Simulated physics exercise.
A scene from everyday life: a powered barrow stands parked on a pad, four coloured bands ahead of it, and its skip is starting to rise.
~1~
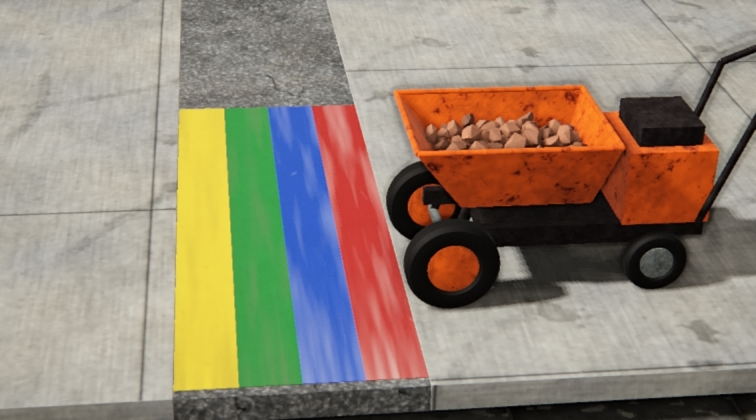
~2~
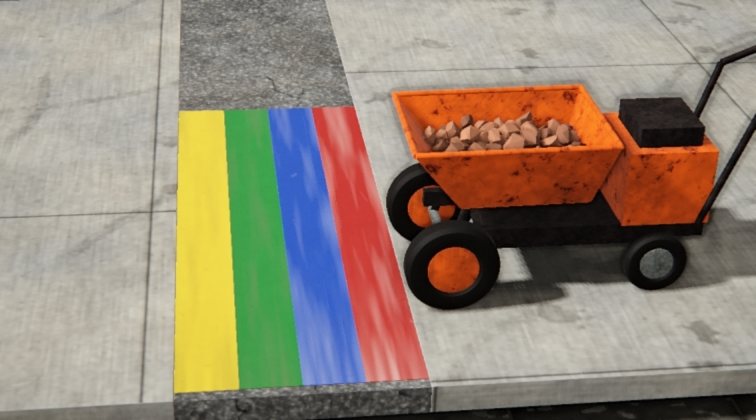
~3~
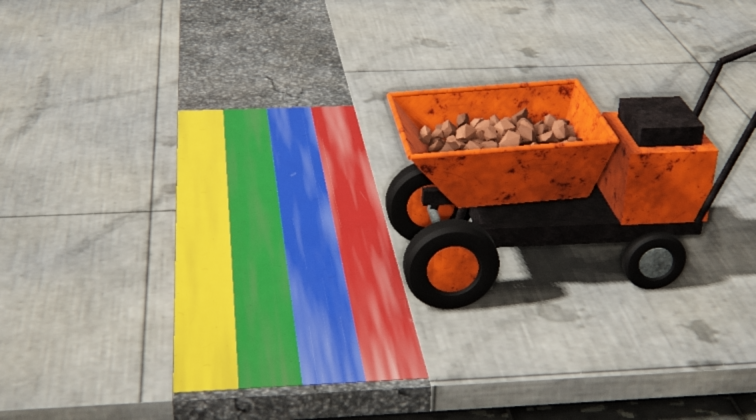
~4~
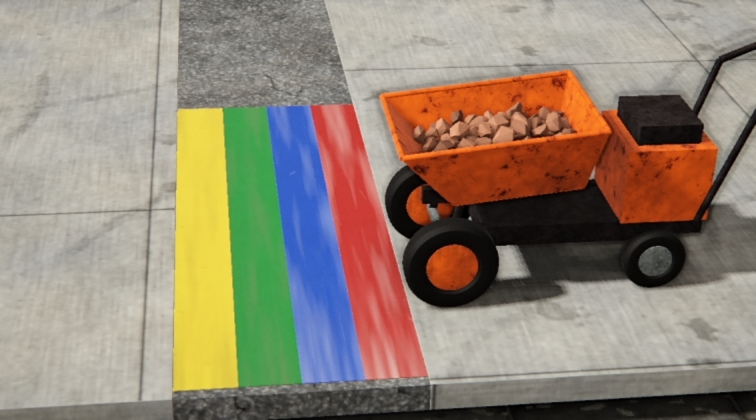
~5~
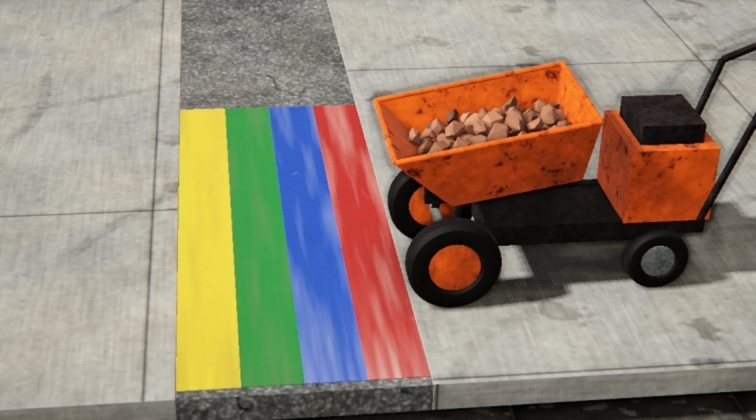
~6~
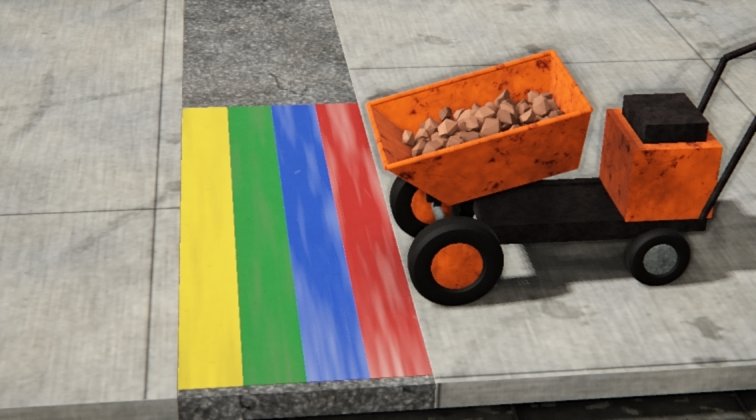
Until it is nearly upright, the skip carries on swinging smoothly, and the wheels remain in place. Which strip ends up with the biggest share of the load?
The green strip.
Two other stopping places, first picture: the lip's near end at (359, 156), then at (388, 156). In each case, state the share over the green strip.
First try: Around 20 %; second try: Around 50 %.
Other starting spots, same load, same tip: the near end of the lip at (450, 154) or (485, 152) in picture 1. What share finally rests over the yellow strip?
10 % and 0 %.
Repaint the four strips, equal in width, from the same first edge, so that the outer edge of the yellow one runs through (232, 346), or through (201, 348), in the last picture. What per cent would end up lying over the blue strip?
The first painting gives around 0 per cent, the second around 10 per cent.
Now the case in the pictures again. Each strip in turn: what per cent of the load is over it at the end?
The red strip takes 0 per cent, the blue strip 20, the green strip 40 and the yellow strip 15.
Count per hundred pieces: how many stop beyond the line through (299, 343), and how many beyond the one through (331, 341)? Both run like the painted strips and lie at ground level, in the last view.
Estimate: 60 % and 80 %, respectively.
Just after the last frame, skip tipped steeply; every one in the skip.
A moment on, skip tipped right over; the larger part in the skip; about a tenth over the blue strip; about a tenth over the green strip.
Further on, skip tipped right over; roughly a quarter in the skip; roughly a quarter over the blue strip; roughly half over the green strip; about a tenth over the yellow strip; about a tenth off the paint.
When it is over, skip tipped right over; roughly a quarter in the skip; not one over the red strip; roughly a quarter over the blue strip; roughly half over the green strip; about a tenth over the yellow strip; about a tenth off the paint.
